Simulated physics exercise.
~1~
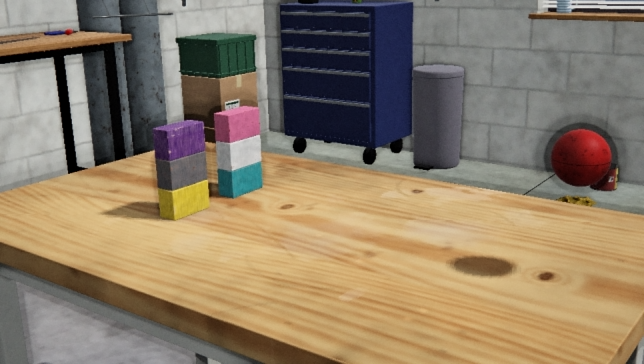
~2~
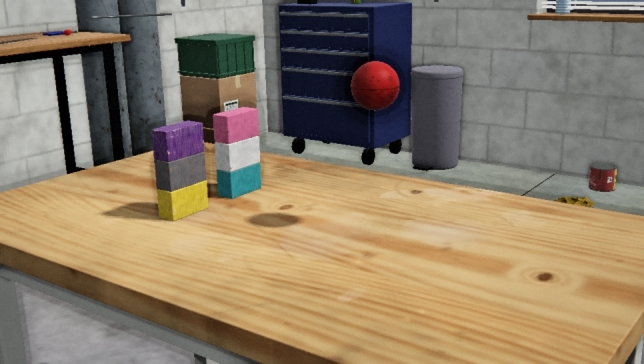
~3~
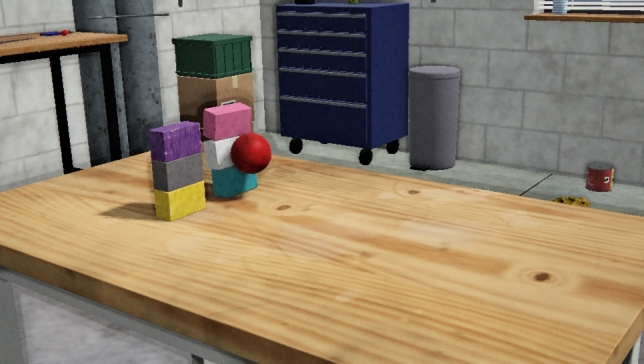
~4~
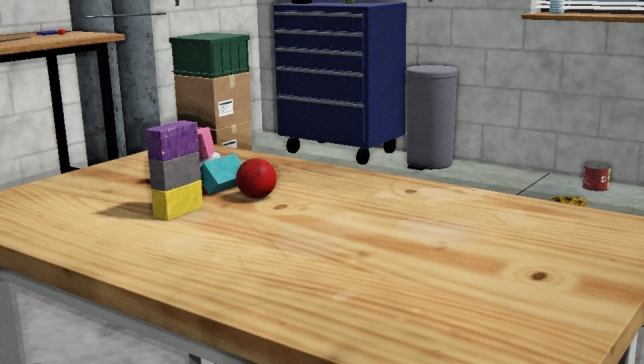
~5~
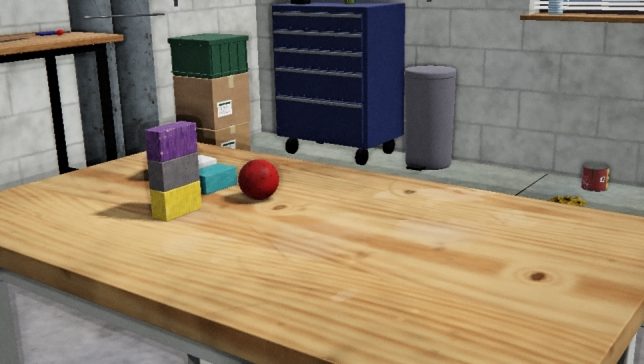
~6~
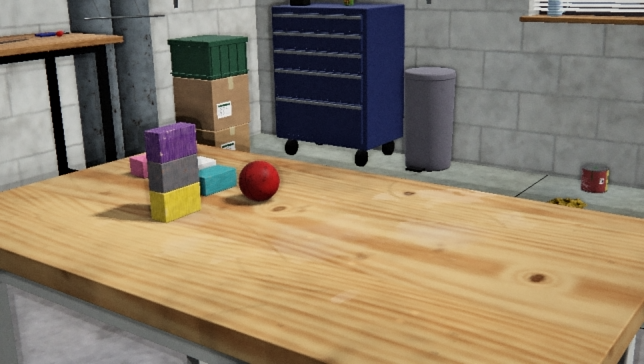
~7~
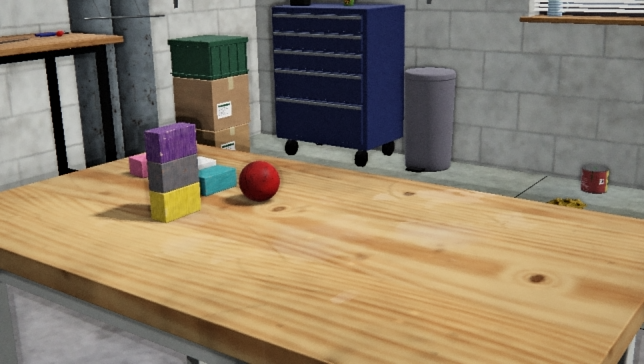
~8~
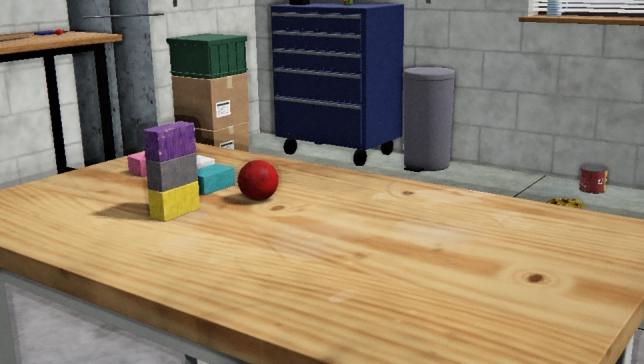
On a wooden table, a red ball knocks over one block stack, leaving another standing.
